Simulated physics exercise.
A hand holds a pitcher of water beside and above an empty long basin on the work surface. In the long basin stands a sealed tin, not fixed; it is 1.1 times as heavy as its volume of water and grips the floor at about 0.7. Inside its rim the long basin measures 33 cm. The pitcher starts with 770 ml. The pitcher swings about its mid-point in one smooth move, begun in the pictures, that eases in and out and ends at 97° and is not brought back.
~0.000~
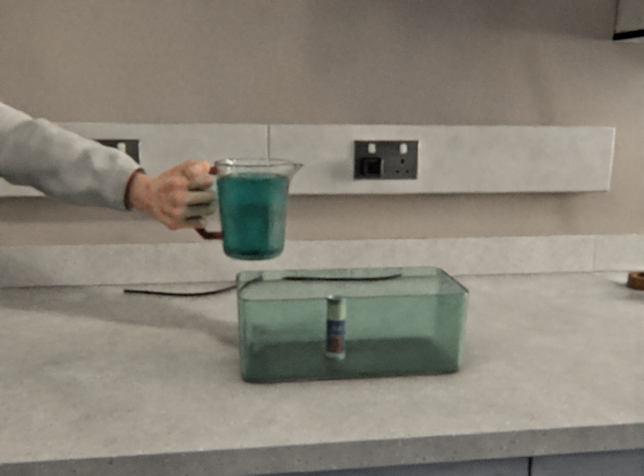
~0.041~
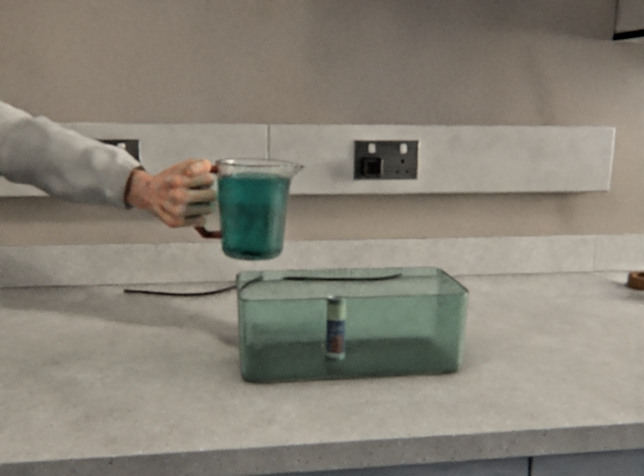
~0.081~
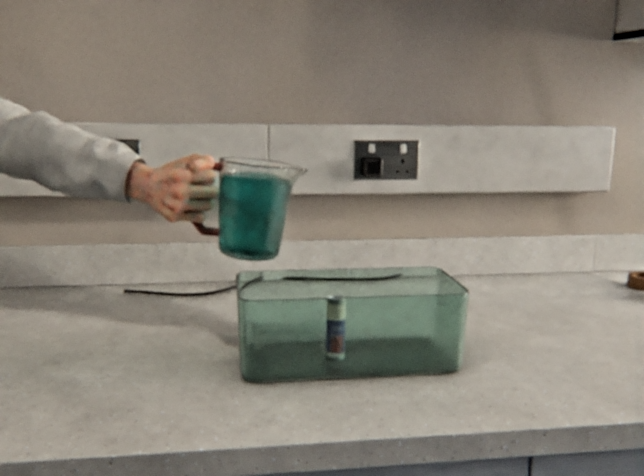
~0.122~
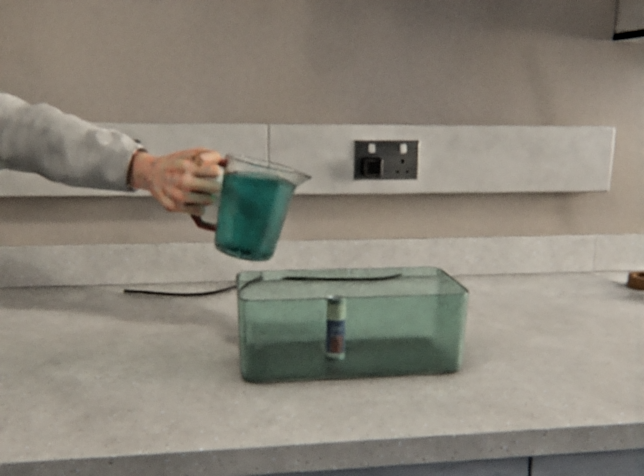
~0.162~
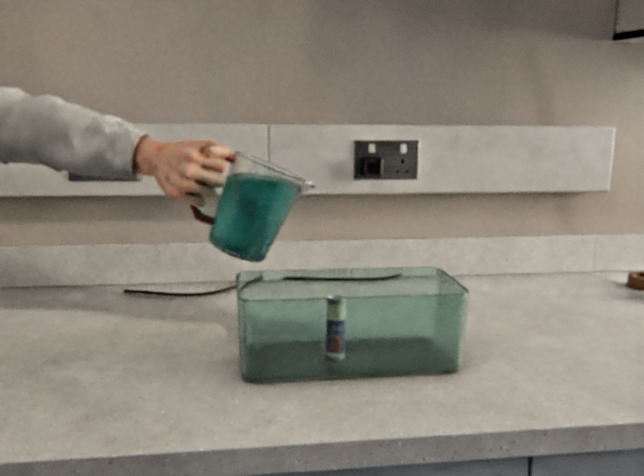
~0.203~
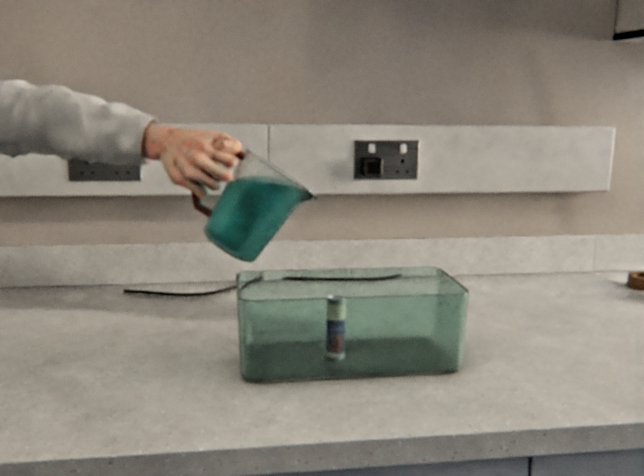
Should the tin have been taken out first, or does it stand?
The tin keeps standing.
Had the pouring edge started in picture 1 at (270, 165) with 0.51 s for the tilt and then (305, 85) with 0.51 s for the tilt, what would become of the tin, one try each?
First it falls; then it stays up.
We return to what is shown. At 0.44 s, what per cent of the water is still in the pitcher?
Some 60 per cent.
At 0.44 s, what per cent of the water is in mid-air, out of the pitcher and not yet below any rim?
About 20 per cent.
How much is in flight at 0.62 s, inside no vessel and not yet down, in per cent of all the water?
Some 14 per cent.
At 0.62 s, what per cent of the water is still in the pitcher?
Some 24 per cent.
After 0.44 s the tilt is 93° and 60 per cent is still to pour; the tin stands where it began.
After 0.62 s the tilt is 97° and 24 per cent is still to pour; the tin stands where it began.
After 0.81 s the tilt is 97° and 7 per cent is still to pour; the tin stands where it began.
After 1.01 s the tilt is 97° and 2 per cent is still to pour; the tin stands where it began.
In the end the tin stands where it began.
